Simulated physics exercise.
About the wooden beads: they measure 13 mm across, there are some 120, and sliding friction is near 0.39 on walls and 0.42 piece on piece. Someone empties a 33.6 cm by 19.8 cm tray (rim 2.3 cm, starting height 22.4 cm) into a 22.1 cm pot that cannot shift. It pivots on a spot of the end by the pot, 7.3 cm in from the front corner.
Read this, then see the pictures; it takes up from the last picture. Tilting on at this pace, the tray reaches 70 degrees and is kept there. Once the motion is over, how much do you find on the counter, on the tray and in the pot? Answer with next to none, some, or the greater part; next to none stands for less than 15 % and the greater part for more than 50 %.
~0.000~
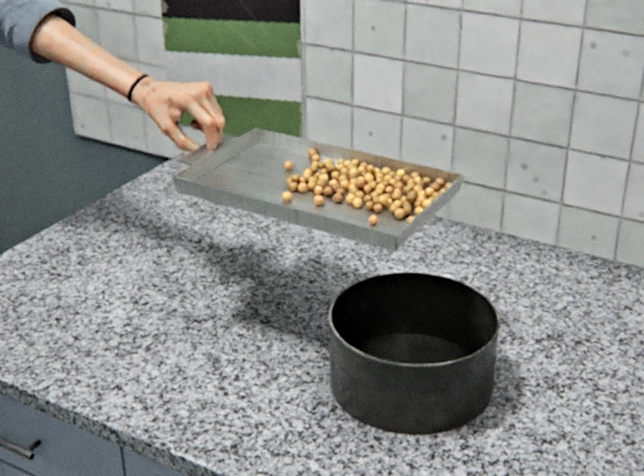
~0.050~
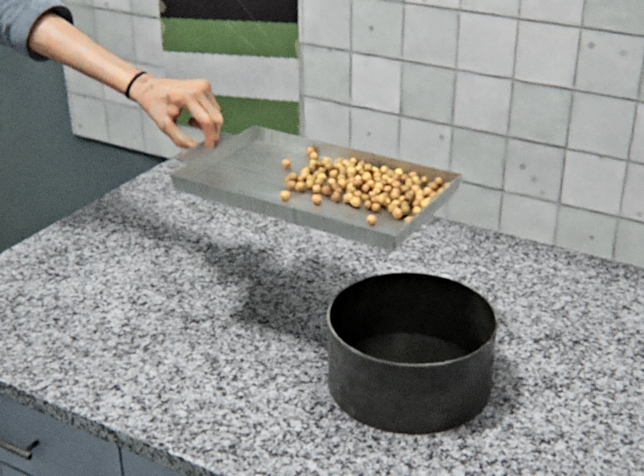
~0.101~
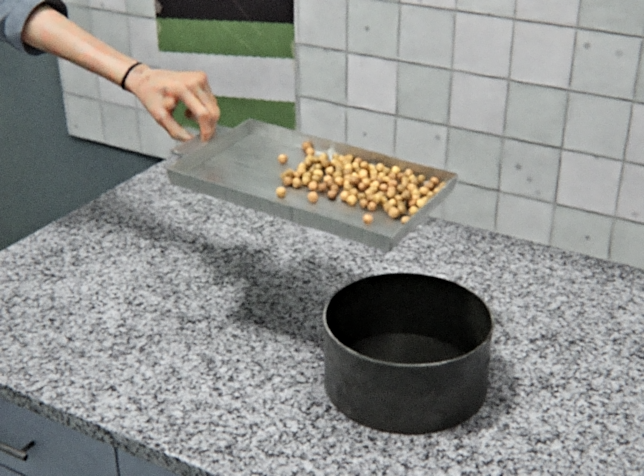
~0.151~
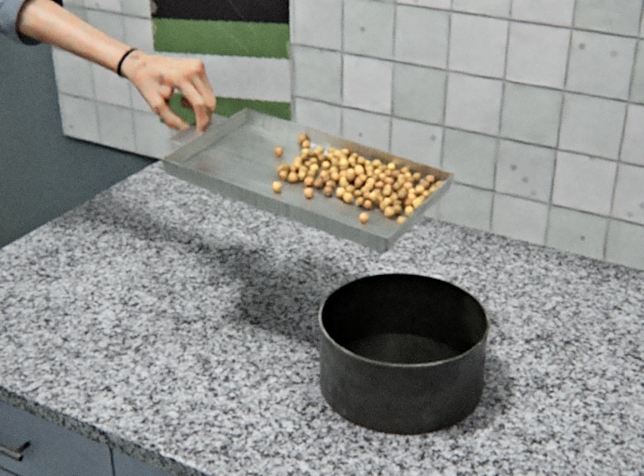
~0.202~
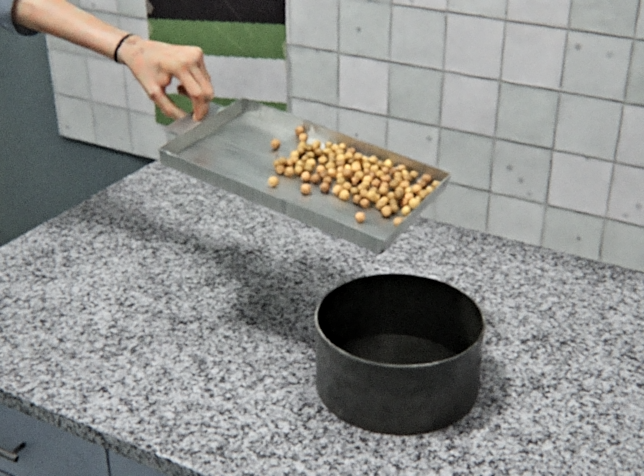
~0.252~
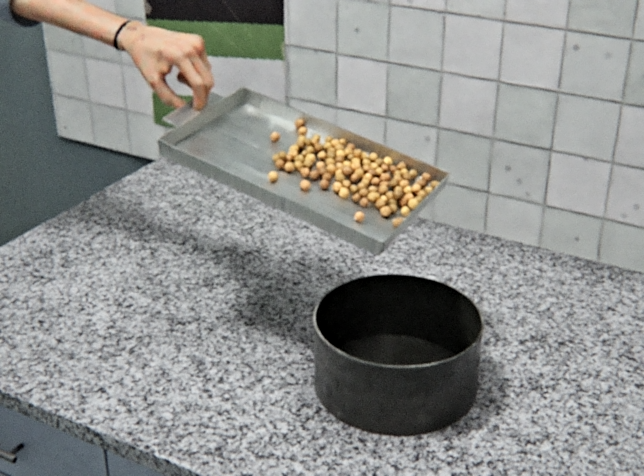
Counter: Next to none; tray: The greater part; pot: Next to none.
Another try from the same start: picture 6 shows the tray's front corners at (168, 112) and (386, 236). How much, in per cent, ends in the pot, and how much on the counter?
Final per cent - pot 0, counter 0.
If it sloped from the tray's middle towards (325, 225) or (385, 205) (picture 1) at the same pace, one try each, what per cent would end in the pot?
0 and 0 %.
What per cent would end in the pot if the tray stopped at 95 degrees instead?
Pot share: About 90 per cent.
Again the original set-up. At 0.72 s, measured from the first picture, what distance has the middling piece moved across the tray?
It has moved some 7 cm from its start.
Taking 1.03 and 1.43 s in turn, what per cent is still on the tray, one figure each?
I'd say roughly 100, then roughly 100.
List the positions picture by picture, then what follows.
The first frame shows tray tilt 0 degrees, front corners at (176, 176) and (396, 234); middle of the pieces at (372, 186); pot at (414, 315).
The second frame shows tray tilt 1 degrees, front corners at (174, 174) and (394, 234); middle of the pieces at (370, 185).
The third frame shows tray tilt 3 degrees, front corners at (169, 168) and (390, 235); middle of the pieces at (366, 183).
The fourth frame shows tray tilt 5 degrees, front corners at (165, 158) and (387, 237), lowest corner right front; middle of the pieces at (363, 180).
The fifth frame shows tray tilt 9 degrees, front corners at (161, 149) and (383, 238), lowest corner right front; middle of the pieces at (359, 176).
The sixth frame shows tray tilt 12 degrees, front corners at (161, 139) and (382, 240), lowest corner right front; middle of the pieces at (359, 174); pot at (398, 317). Its pace works out near 60 degrees a second.
After 0.72 s, tilt 40 degrees; the tray holds 100 %, the pot 0 %.
Then, at 1.03 s, tilt 58 degrees; the tray holds 100 %, the pot 0 %.
After 1.43 s, tilt 70 degrees; the tray holds 100 %, the pot 0 %.
By 1.7 s all is still; counter 0 %, tray 100 %, pot 0 %.
